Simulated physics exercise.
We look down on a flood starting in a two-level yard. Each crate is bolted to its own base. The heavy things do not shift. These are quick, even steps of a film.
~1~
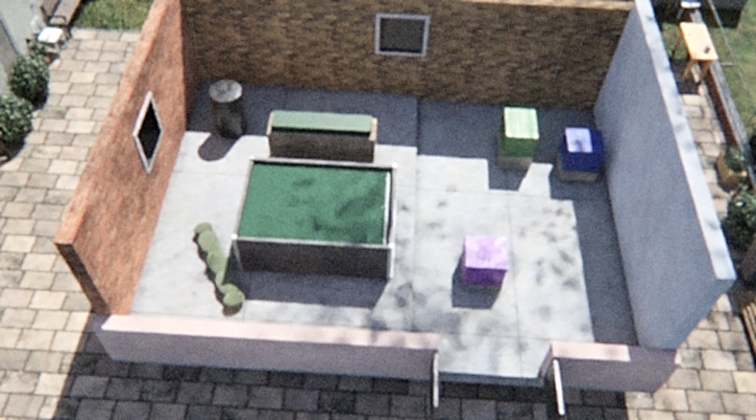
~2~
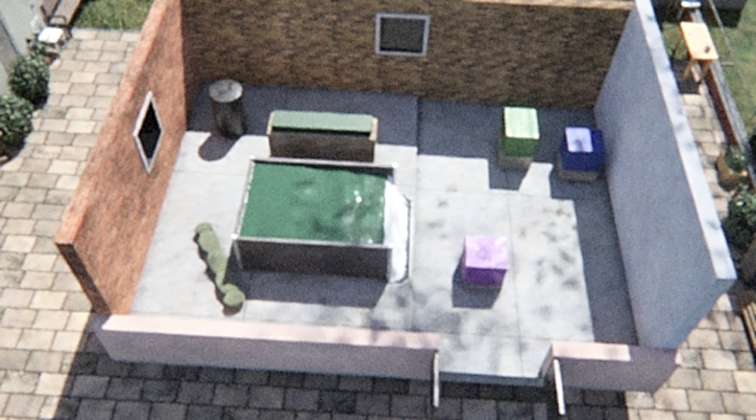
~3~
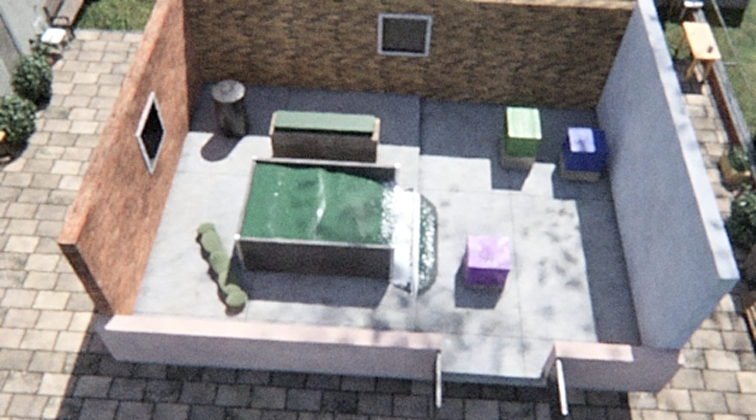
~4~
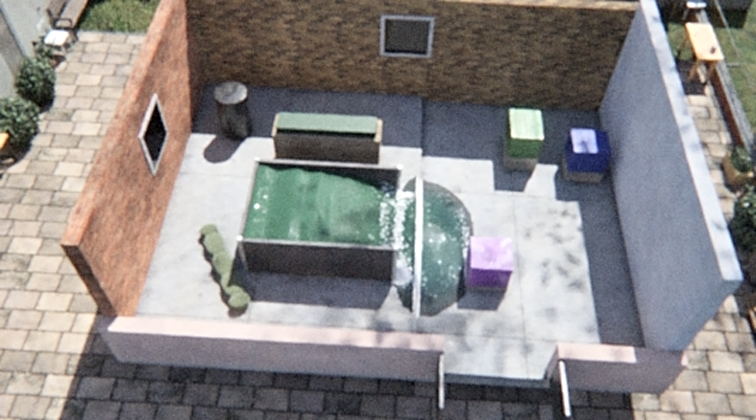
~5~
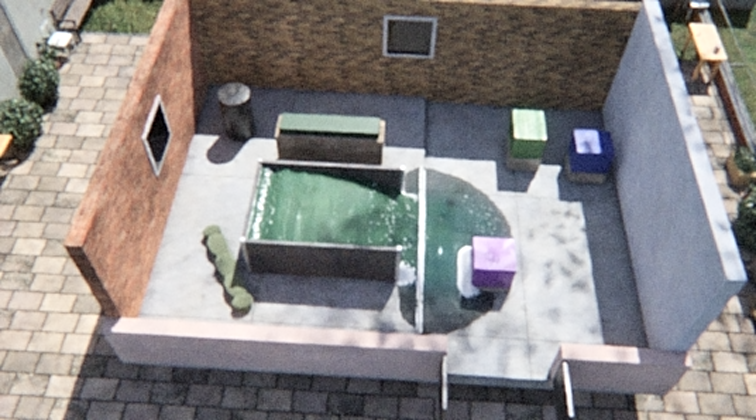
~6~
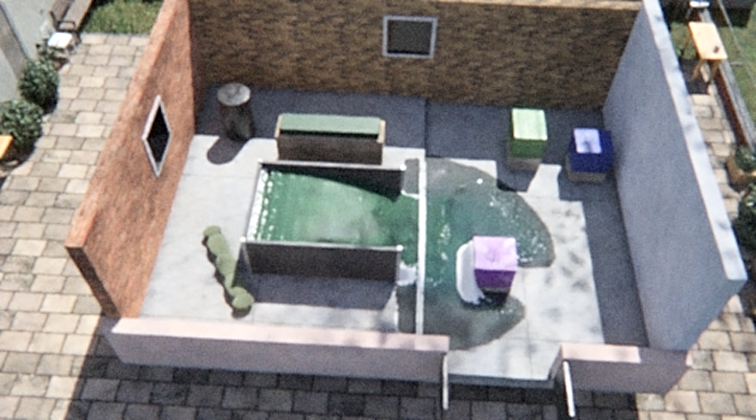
To begin with, green water sits still in an open tank inside a walled yard, with a purple box to its right. Water then pours out of the tank's right side and fans across the pale floor, reaching the purple box, foaming against it and spreading around and beyond it.
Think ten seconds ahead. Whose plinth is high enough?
One by one: The green crate stays dry; the purple crate gets wet; the blue crate gets wet.
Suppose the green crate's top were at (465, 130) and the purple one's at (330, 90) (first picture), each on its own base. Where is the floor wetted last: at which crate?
I say the purple crate.
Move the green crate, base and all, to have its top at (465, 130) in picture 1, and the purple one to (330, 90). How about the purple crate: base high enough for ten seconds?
Purple remains dry.
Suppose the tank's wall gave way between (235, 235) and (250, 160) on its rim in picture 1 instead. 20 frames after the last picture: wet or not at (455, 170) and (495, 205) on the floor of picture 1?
One after the other: Dry, not flooded.
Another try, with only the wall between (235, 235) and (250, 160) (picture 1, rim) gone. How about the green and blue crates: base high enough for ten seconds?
In short: The green crate stays dry; the blue crate is spared.
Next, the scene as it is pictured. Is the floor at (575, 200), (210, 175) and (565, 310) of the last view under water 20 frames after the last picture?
In that order: Covered, not flooded, flooded.
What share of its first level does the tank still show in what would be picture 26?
Near 18 in a hundred.
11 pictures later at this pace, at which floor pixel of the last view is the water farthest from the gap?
Roughly at (603, 115).
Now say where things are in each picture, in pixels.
In the first frame, still water in the open tank at (318, 203).
In the second frame, water pours out at (390, 225) and has run to (396, 196).
In the third frame, the front is at (415, 192), out from the gap at (392, 227).
In the fourth frame, water pours out at (395, 230) and has run to (443, 192).
In the fifth frame, the front is at (505, 227), out from the gap at (398, 232).
In the sixth frame, the front is at (550, 248), out from the gap at (398, 232).
A moment on, water covers 30 % of the floor; the green crate water round its plinth, the purple crate water round its plinth, the blue crate water round its plinth.
Next, water covers 45 % of the floor; the green crate water round its plinth, the purple crate water round its plinth, the blue crate water round its plinth.
Then, water covers 45 % of the floor; the green crate water round its plinth, the purple crate water round its plinth, the blue crate water round its plinth.
Later, water covers 55 % of the floor; the green crate water round its plinth, the purple crate water round its plinth, the blue crate water round its plinth.
In the end, water covers 55 % of the floor; the green crate stayed above the water, the purple crate was topped, the blue crate was topped.
